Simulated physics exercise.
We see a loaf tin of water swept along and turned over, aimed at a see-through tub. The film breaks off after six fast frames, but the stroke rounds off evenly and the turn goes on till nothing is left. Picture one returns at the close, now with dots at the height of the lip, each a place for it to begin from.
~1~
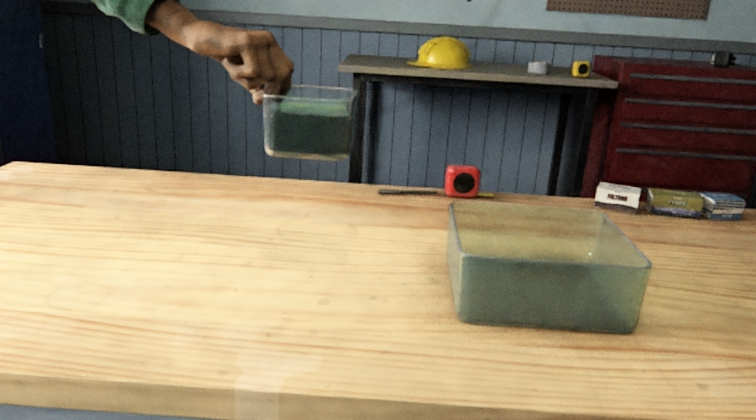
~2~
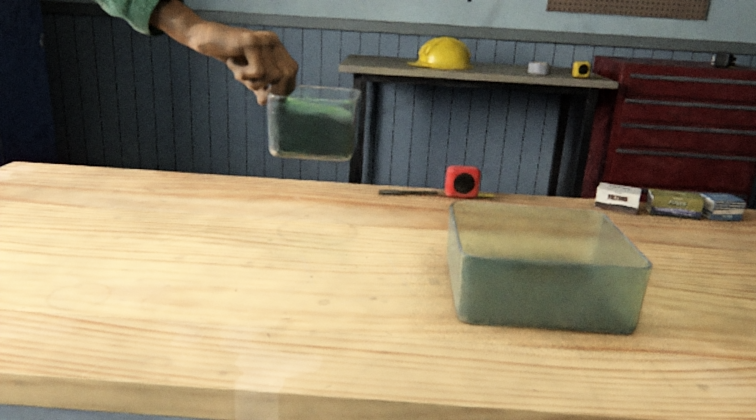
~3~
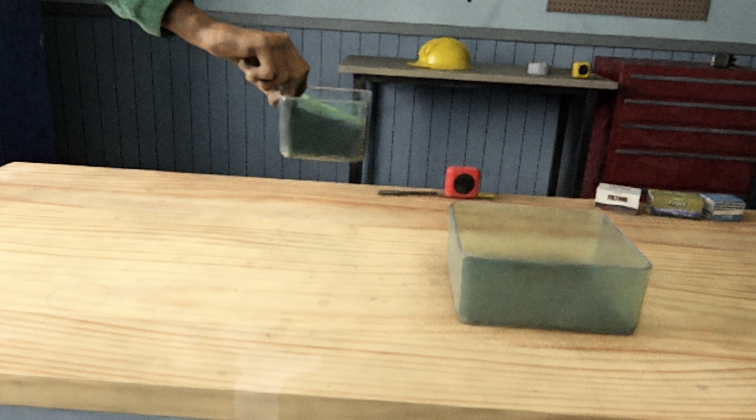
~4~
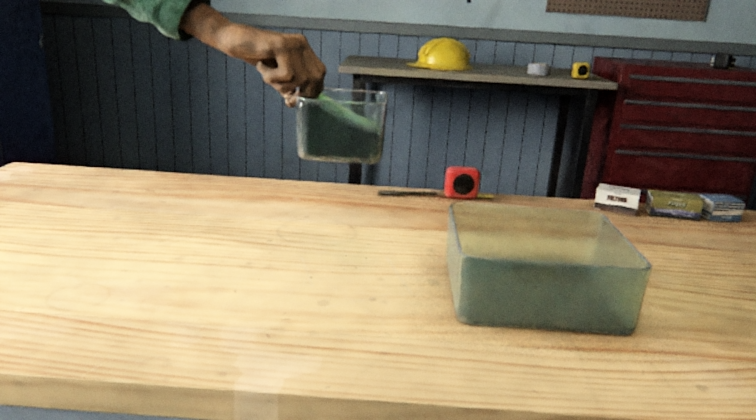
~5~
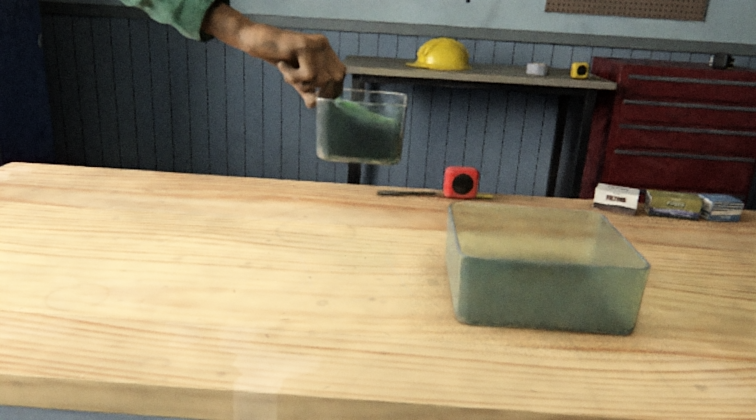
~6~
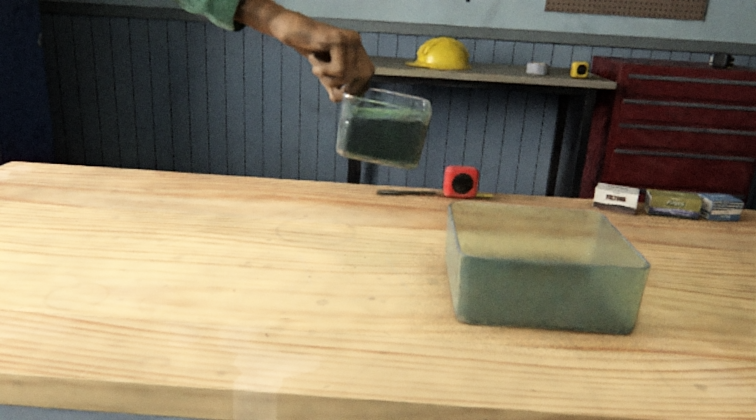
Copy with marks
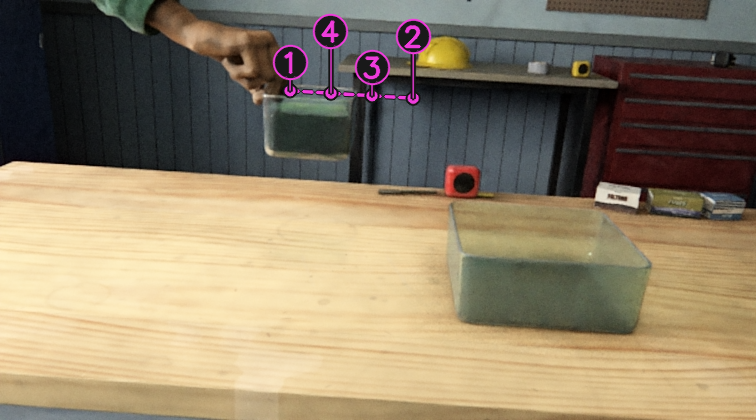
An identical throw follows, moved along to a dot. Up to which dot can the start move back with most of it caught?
The answer is dot 4.
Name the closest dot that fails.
1.
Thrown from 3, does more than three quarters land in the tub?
Yes, it does.
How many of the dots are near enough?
Three of the four.
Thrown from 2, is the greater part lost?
No, not at all.
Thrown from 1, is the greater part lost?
Yes, that goes wrong.
On the marked copy, 1 at (290, 90); 2 at (413, 98); 3 at (372, 95); 4 at (330, 93).
For dot 1, about 32 % lands in the tub, 65 % falls short.
For dot 2, about 95 % lands in the tub, 1 % falls short and 4 % goes beside or beyond.
For dot 3, about 94 % lands in the tub, 1 % falls short and 6 % goes beside or beyond.
For dot 4, about 67 % lands in the tub, 28 % falls short and 5 % goes beside or beyond.
